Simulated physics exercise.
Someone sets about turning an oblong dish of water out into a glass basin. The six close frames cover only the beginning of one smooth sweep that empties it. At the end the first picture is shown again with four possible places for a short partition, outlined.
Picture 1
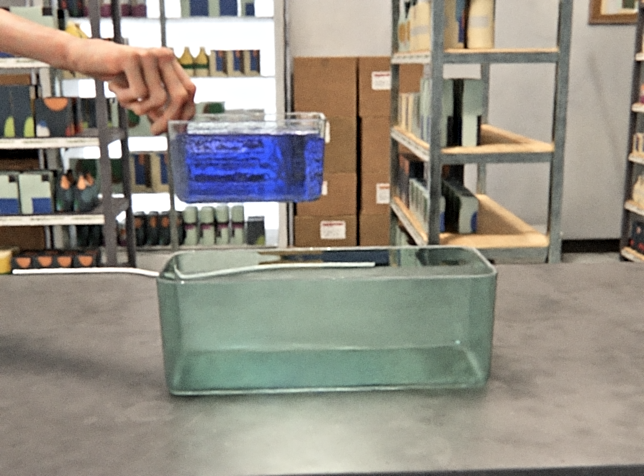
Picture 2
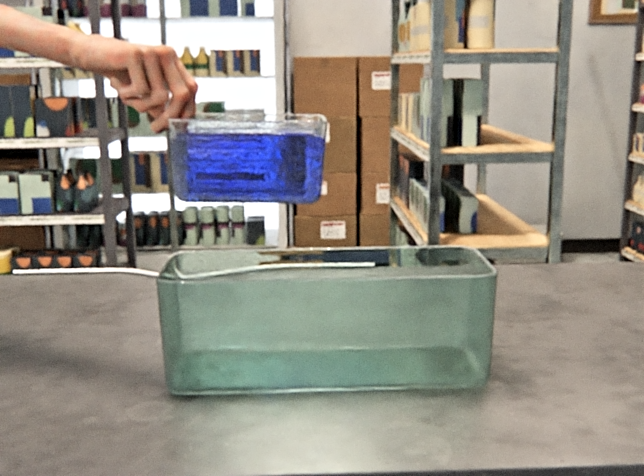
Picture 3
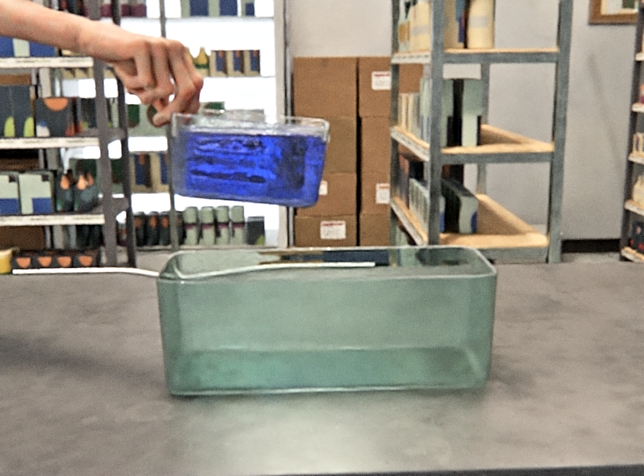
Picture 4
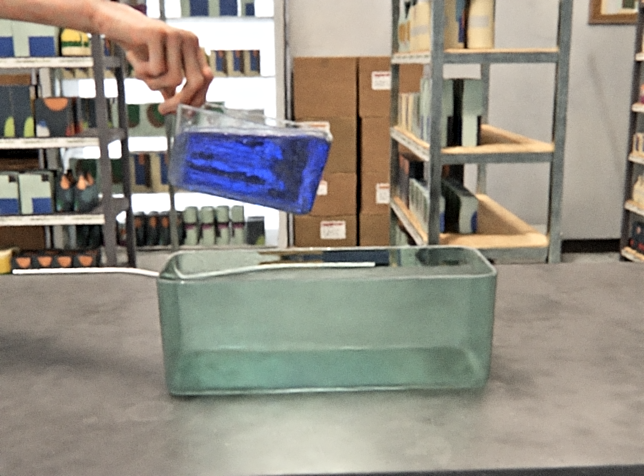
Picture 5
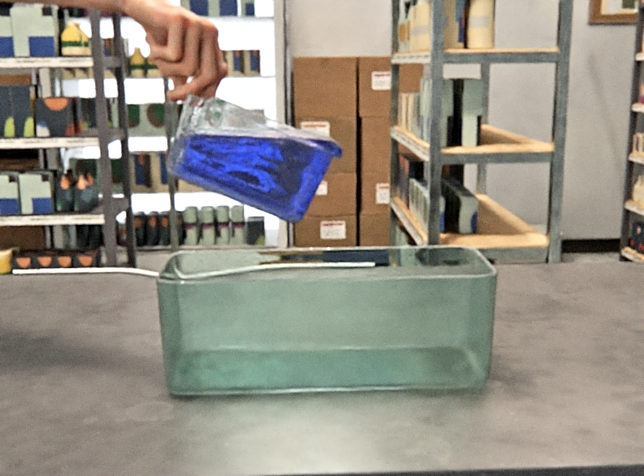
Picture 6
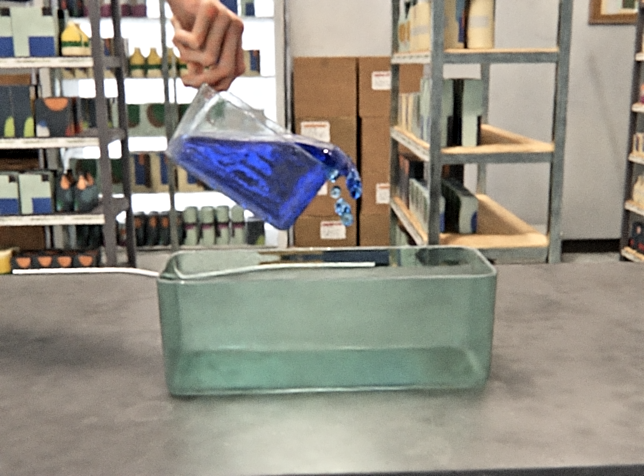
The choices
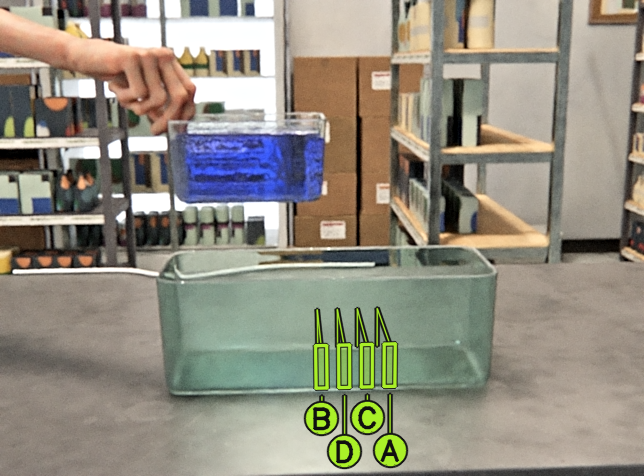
In a shop with stocked shelves, a hand tilting a clear dish rightward above a glass basin, blue water starting over its lip.
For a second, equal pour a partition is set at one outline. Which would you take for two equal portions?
A beats the others.
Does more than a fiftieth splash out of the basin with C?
Yes, it does.
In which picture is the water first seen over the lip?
In picture 5.
In lime, A at (390, 394); B at (321, 396); C at (367, 395); D at (344, 395).
Choosing A, about 47 % ends left of the wall and 47 % right of it; 7 % is lost outside.
Choosing B, about 18 % ends left of the wall and 75 % right of it; 7 % is lost outside.
Choosing C, about 33 % ends left of the wall and 60 % right of it; 7 % is lost outside.
Choosing D, about 23 % ends left of the wall and 70 % right of it; 7 % is lost outside.
